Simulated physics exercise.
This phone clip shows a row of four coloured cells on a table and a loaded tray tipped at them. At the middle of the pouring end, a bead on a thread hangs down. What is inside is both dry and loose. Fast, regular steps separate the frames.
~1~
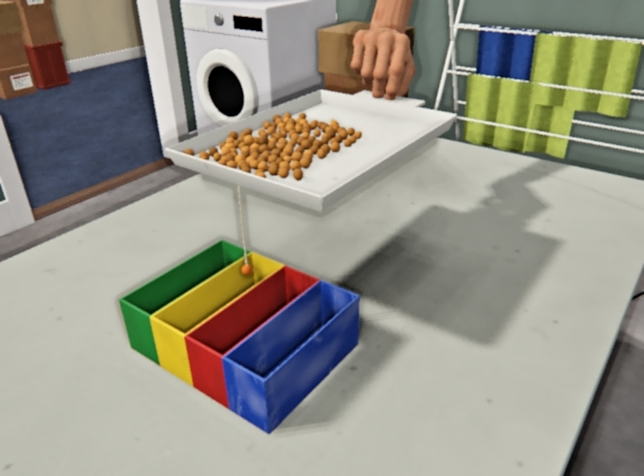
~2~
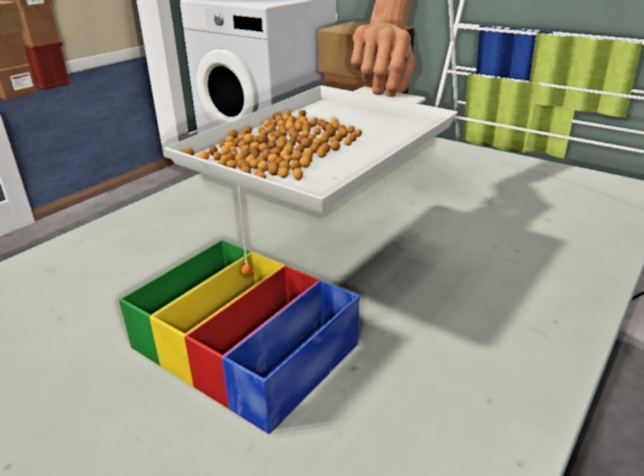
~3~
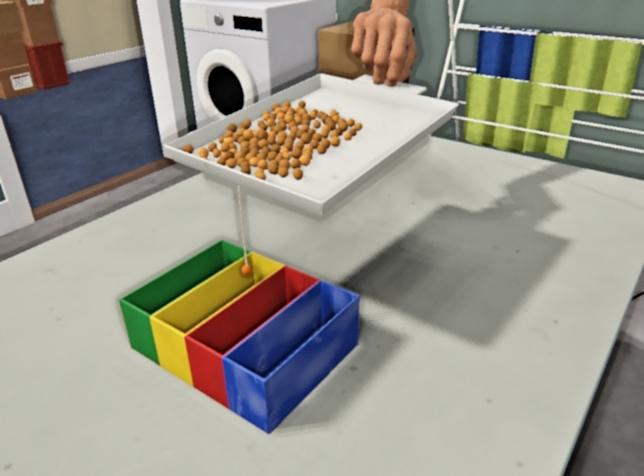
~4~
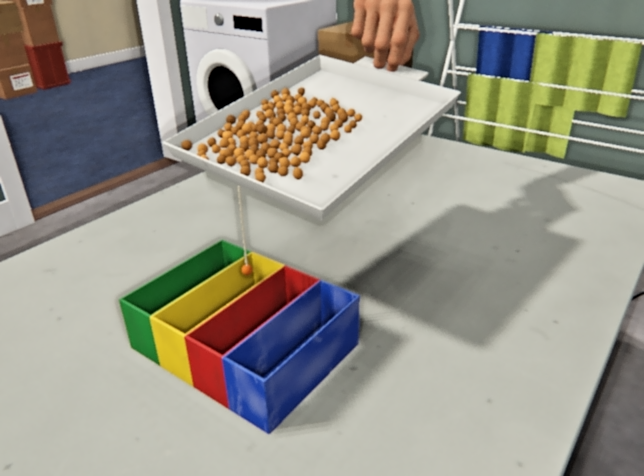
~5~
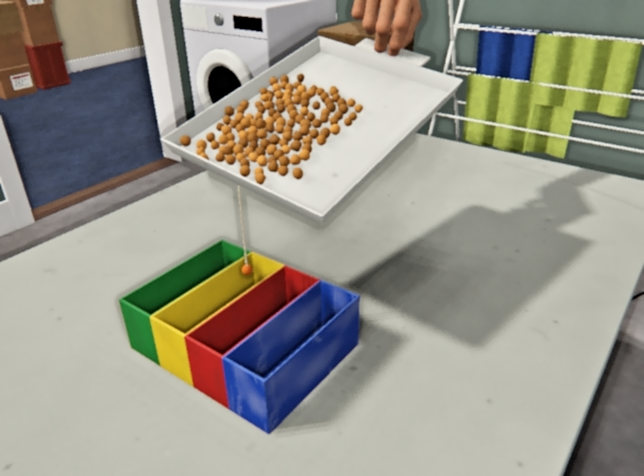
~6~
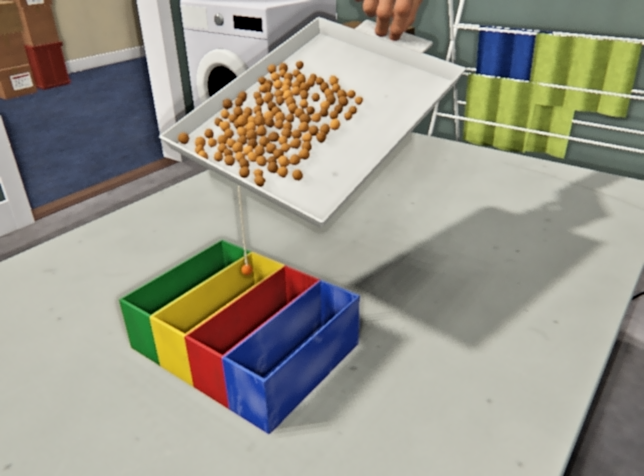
In the video, a hand at the far edge of a white tray of loose roasted chickpeas gradually raises that side, tilting the tray above green, yellow, red and blue cells, while a few chickpeas shift and a threaded bead hangs still.
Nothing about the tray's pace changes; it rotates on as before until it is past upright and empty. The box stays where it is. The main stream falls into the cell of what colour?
Colour: Blue.
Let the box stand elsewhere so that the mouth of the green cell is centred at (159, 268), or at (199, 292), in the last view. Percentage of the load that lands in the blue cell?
First position: Some 40 %; second position: Some 30 %.
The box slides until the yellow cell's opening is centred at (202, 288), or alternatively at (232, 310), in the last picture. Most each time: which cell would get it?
Taking the two placings in order, you'd get that blue cell and then the cell in red.
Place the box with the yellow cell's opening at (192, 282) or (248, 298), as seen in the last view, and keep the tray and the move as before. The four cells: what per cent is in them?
About 40 and 100 per cent.
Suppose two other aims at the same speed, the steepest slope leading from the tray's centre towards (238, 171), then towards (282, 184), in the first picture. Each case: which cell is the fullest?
First try: The cell in green. Second try: Blue.
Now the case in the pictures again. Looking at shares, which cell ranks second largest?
Second place goes to that red cell.
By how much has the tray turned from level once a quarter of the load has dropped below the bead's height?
95°.
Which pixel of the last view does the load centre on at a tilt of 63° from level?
At about (288, 173).
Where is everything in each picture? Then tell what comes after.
In the first picture, corners of the pouring end near (173, 148) and (320, 193), level; middle of the load near (283, 143), roasted chickpeas; bead on its thread near (247, 270); green cell near (140, 328); yellow cell near (172, 347); red cell near (207, 368); blue cell near (246, 391).
In the second picture, corners of the pouring end near (173, 147) and (320, 194), level; middle of the load near (282, 141).
In the third picture, corners of the pouring end near (172, 145) and (320, 198), tipped barely, lowest at the right corner; middle of the load near (282, 136).
In the fourth picture, corners of the pouring end near (171, 141) and (320, 204), tipped a little, lowest at the right corner; middle of the load near (282, 129).
In the fifth picture, corners of the pouring end near (169, 138) and (320, 209), tipped clearly, lowest at the right corner; middle of the load near (270, 122).
In the sixth picture, corners of the pouring end near (168, 135) and (321, 215), tipped clearly, lowest at the right corner; middle of the load near (269, 116), only a few on the move; green cell near (140, 328); yellow cell near (172, 347); red cell near (207, 368); blue cell near (246, 391).
Shortly afterwards, tray tipped steeply; all but a few on the tray; only a few in the blue cell; only a few falling or outside the box.
Next, tray tipped past a quarter turn; near a third on the tray; near a third in the blue cell; a little in the red cell; near a quarter falling or outside the box.
Some moments later, tray tipped past a quarter turn; the bulk in the blue cell; near a quarter in the red cell; only a few in the yellow cell; a little falling or outside the box.
In the end, tray tipped past a quarter turn; the bulk in the blue cell; near a quarter in the red cell; only a few in the yellow cell; none at all in the green cell; a little outside the box.
